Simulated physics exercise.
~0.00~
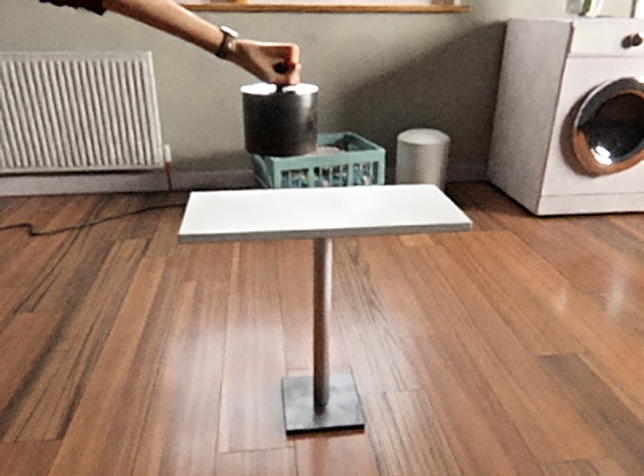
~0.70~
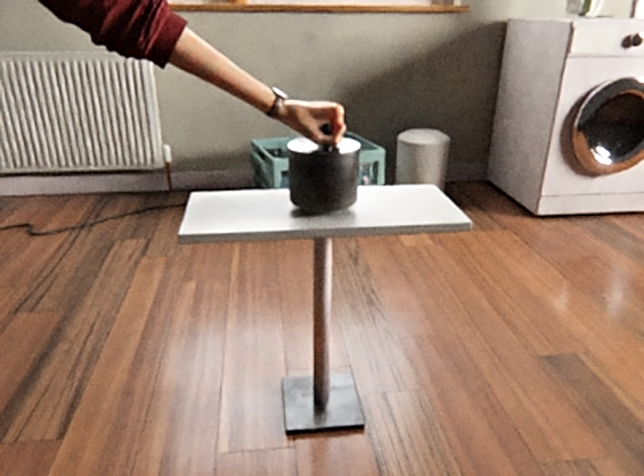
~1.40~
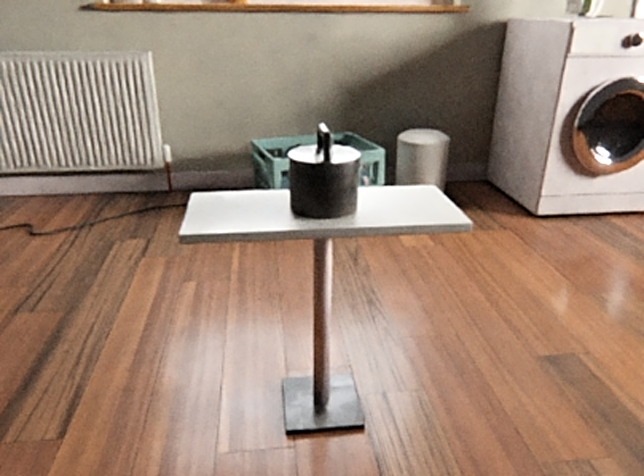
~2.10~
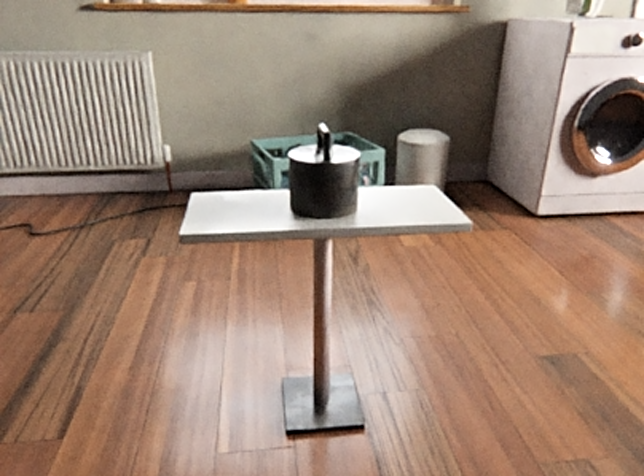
An arm in a dark red sleeve, with a band at the wrist, reaches in from the upper left of a room with a wooden floor, seen from the front and slightly above. Its hand holds a dark cylinder by the top over a white stand with a single post and a square base. A pale radiator is at left, a green crate and grey bin behind, and a white washing machine at right. The hand moves the cylinder right and down onto the top, then lets go and withdraws. The stand stays upright and still, the cylinder resting on it.
